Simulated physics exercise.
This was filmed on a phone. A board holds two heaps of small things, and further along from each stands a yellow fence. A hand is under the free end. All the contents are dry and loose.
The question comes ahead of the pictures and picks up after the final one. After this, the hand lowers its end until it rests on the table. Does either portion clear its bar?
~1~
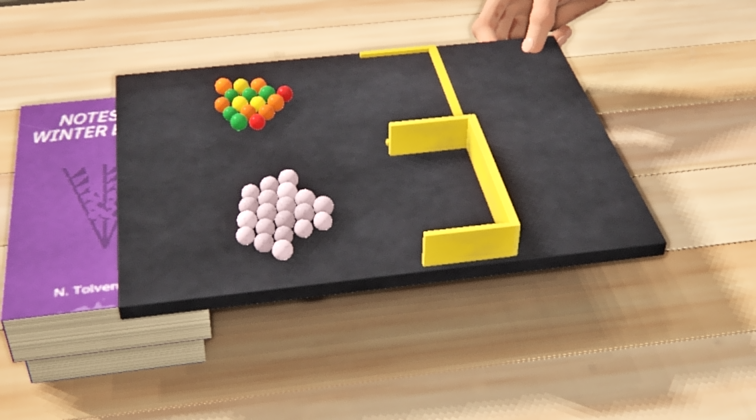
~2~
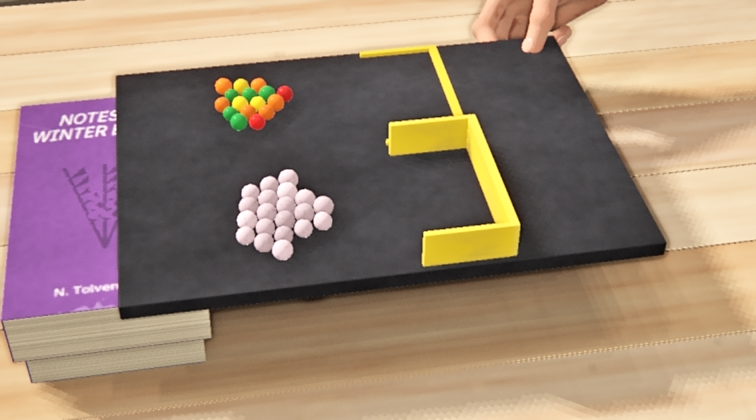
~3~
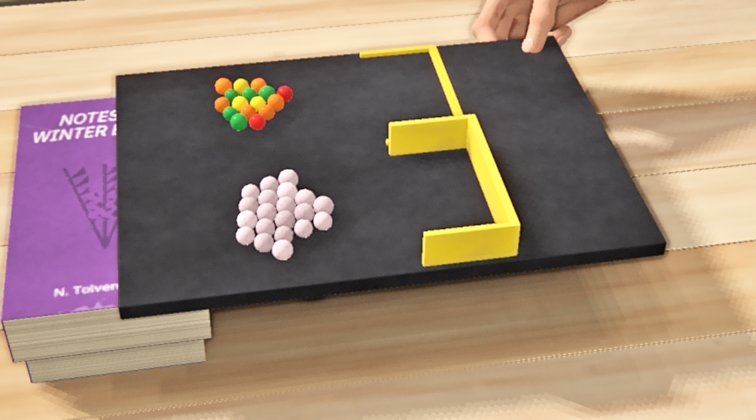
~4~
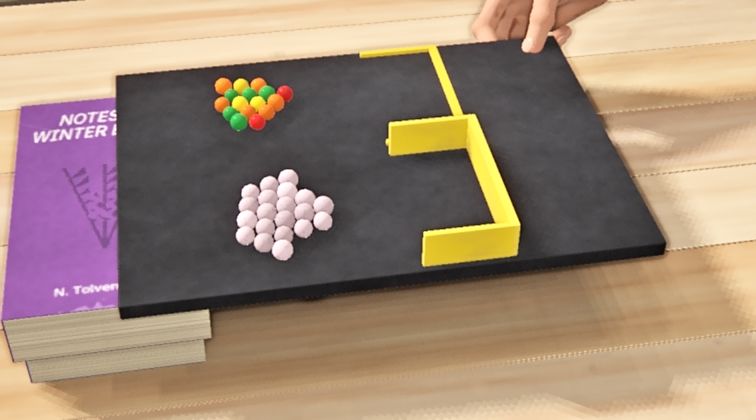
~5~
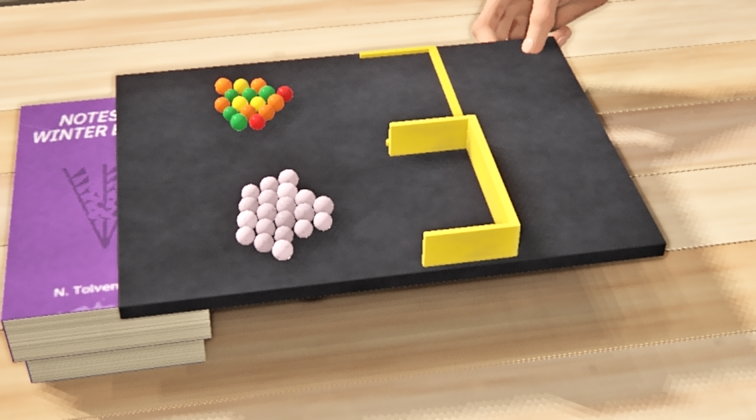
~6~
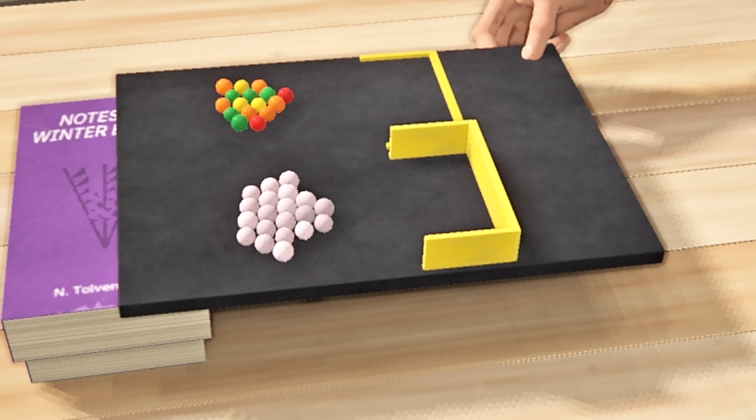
The front portion is going to gather behind its barrier; the back portion is going to continue past its barrier.
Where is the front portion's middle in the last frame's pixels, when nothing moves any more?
Around (460, 245).
Then, 0.21 s past the last view, board sloping at 6°; front portion where it was; back portion where it was.
Then, 0.48 s past the last view, board sloping at 12°; front portion on its way down; back portion on its way down.
Then, 0.76 s past the last view, board resting at 13°; front portion has reached its bar; back portion about half past its bar.
Finally, board resting at 13°; front portion gathered behind its bar; back portion most past its bar.
